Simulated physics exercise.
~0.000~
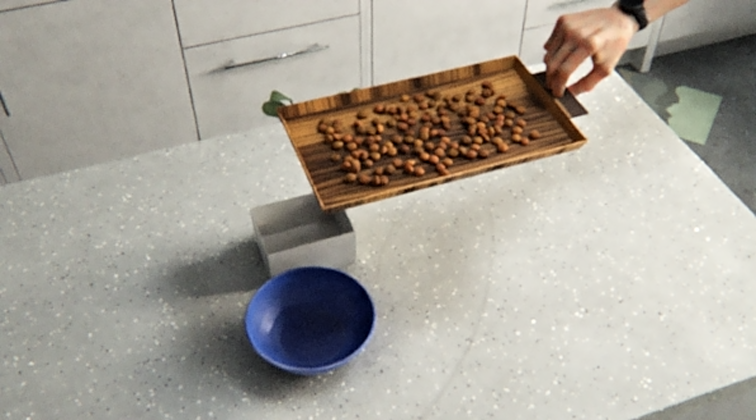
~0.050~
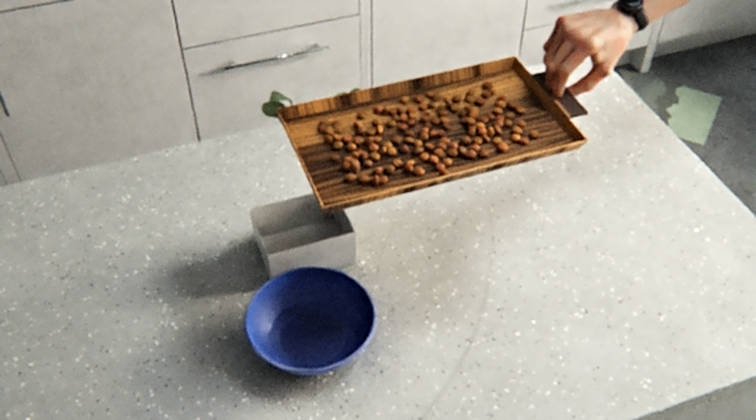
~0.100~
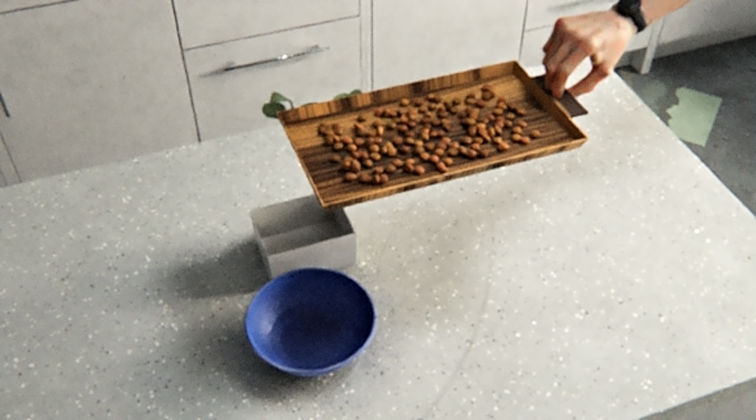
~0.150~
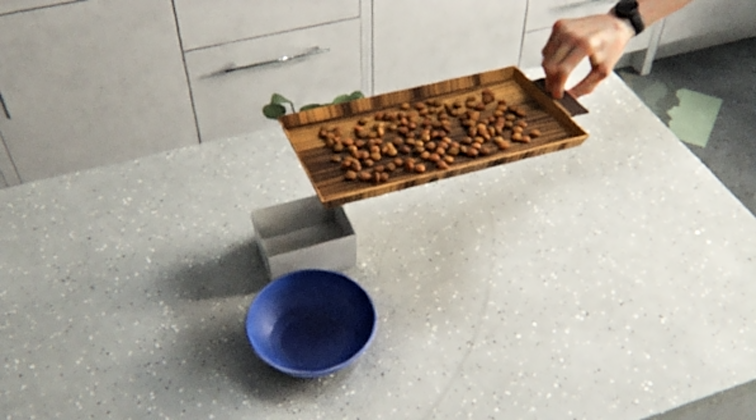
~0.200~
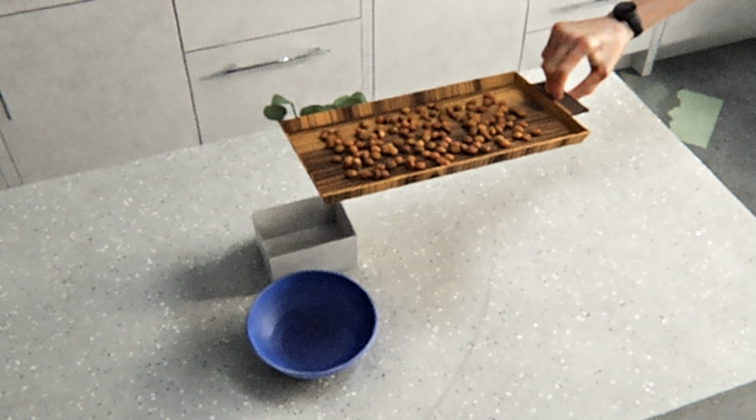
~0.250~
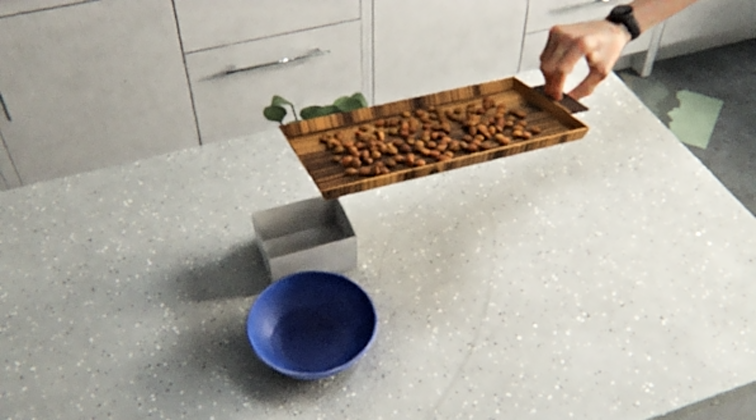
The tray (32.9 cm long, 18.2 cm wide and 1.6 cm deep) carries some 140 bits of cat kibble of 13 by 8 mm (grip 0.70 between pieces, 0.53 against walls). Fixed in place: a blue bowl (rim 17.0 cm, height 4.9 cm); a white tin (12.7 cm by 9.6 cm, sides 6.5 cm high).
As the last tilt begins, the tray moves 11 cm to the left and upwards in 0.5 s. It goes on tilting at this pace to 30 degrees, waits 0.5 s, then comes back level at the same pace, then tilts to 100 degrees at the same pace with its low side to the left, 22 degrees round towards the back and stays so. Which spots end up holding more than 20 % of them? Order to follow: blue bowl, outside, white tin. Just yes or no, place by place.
Blue bowl - no, outside - yes, white tin - yes.
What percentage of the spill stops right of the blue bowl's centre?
Share on that side: Approx. 40 %.
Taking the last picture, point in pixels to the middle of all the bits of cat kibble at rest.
I'd point to somewhere close to (289, 282).
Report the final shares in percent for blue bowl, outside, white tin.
In per cent, blue bowl 10, outside 55 and white tin 30.
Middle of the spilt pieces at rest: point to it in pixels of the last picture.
The spilt pieces are centred close to (278, 294) in the last picture.
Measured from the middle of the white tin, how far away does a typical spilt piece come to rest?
About 10 cm.
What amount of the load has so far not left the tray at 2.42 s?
Roughly 50 %.
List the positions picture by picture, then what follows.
The first frame shows tray at (460, 174); tilt 0 degrees; leading edge at (297, 155); middle of the load at (424, 131); blue bowl at (310, 315); white tin at (302, 220).
The second frame shows tray at (460, 173); tilt 1 degrees; leading edge at (297, 155); middle of the load at (424, 131).
The third frame shows tray at (461, 171); tilt 3 degrees; leading edge at (297, 156); middle of the load at (424, 132).
The fourth frame shows tray at (461, 168); tilt 7 degrees; low side back; leading edge at (298, 156); middle of the load at (424, 134).
The fifth frame shows tray at (462, 163); tilt 11 degrees; low side back; leading edge at (298, 156); middle of the load at (425, 134).
The sixth frame shows tray at (461, 159); tilt 15 degrees; low side back; leading edge at (298, 156); middle of the load at (425, 135); blue bowl at (312, 320); white tin at (304, 224). It turns about 80 degrees a second.
After 1.09 s, tilt 27 degrees; tray 100 %; middle of all pieces on or above the table near (413, 125).
After 1.78 s, tilt 17 degrees; tray 100 %; middle of all pieces on or above the table near (367, 106).
After 2.42 s, tilt 68 degrees; outside 5 %, tray 50 %, white tin 15 %, in the air 25 %; middle of all pieces on or above the table near (284, 226).
After 3.03 s, tilt 100 degrees; outside 55 %, white tin 30 %, blue bowl 10 %; middle of all pieces on or above the table near (282, 287).
At rest (3.6 s), outside 55 %, tray 0 %, white tin 30 %, blue bowl 10 %.
